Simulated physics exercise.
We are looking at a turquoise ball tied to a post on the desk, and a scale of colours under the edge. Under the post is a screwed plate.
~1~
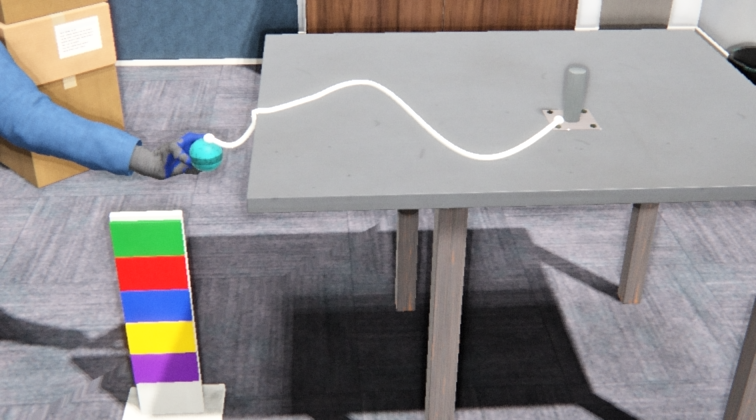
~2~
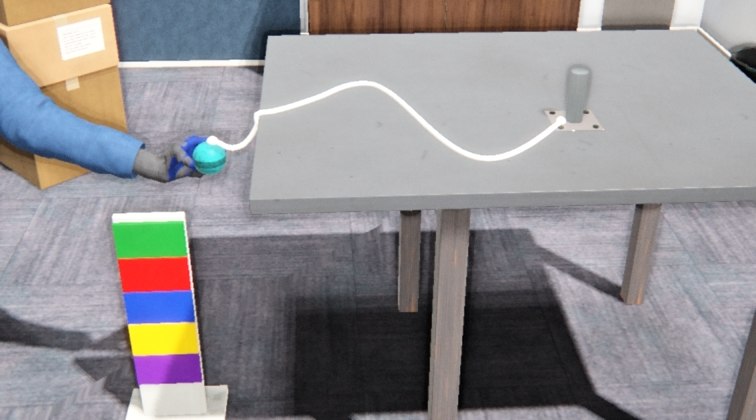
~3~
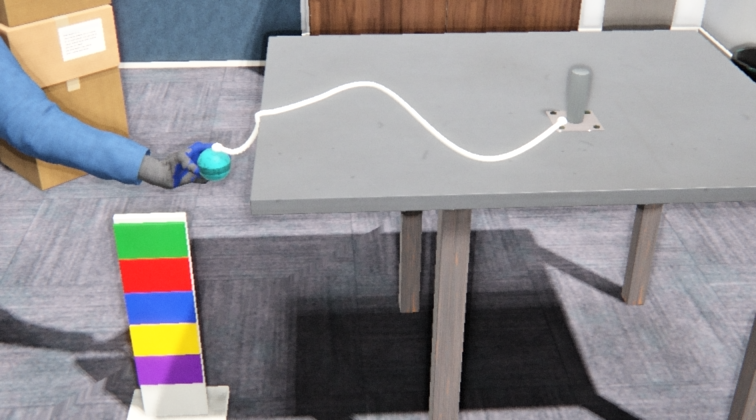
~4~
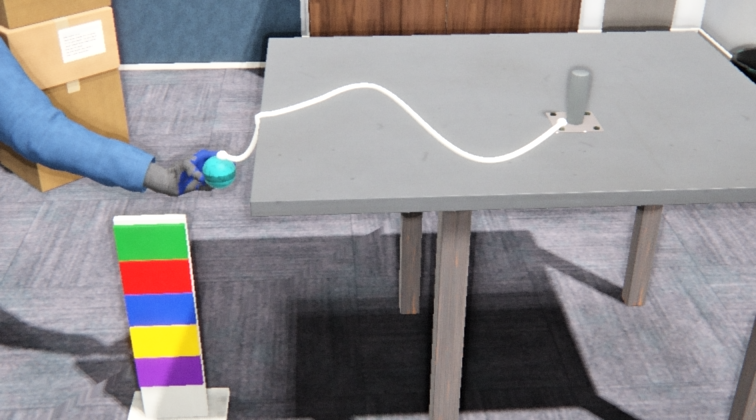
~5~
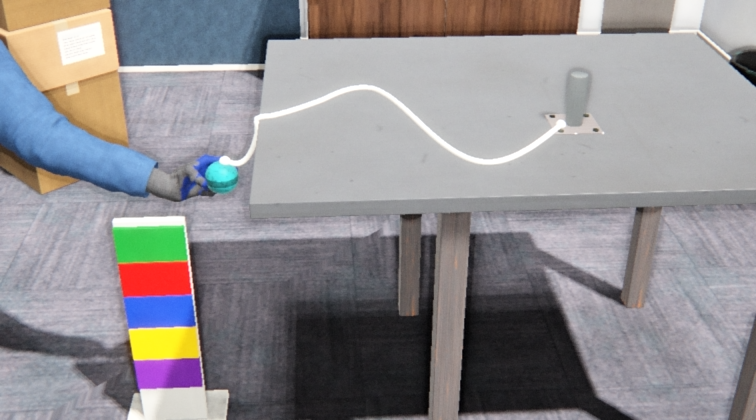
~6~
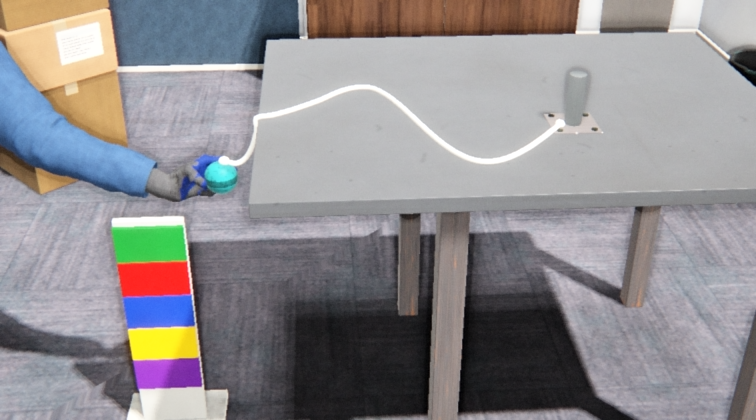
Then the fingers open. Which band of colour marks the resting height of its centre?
The yellow band marks it.
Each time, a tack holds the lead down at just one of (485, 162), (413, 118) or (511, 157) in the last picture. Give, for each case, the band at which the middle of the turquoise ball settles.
Result per try, in sequence: Blue / red / blue.
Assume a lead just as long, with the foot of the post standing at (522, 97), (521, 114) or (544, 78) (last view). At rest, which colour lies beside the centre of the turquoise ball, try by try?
Purple; purple; yellow.
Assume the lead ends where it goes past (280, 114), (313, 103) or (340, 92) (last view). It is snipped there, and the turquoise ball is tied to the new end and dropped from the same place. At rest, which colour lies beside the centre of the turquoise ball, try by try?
In order of the tries: Red; then green; then above them all.
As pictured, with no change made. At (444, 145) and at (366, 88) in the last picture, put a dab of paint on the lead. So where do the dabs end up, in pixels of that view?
The first moves to (384, 127), the second to (259, 169).
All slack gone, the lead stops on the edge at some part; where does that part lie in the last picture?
Approximately at (390, 98) in the final frame.
Soon after, ball near (243, 292); level with blue.
Then, ball near (295, 355); level with yellow.
Further on, ball near (258, 345); level with yellow.
At rest, ball near (275, 351); level with yellow. Its centre hangs level with the yellow band.
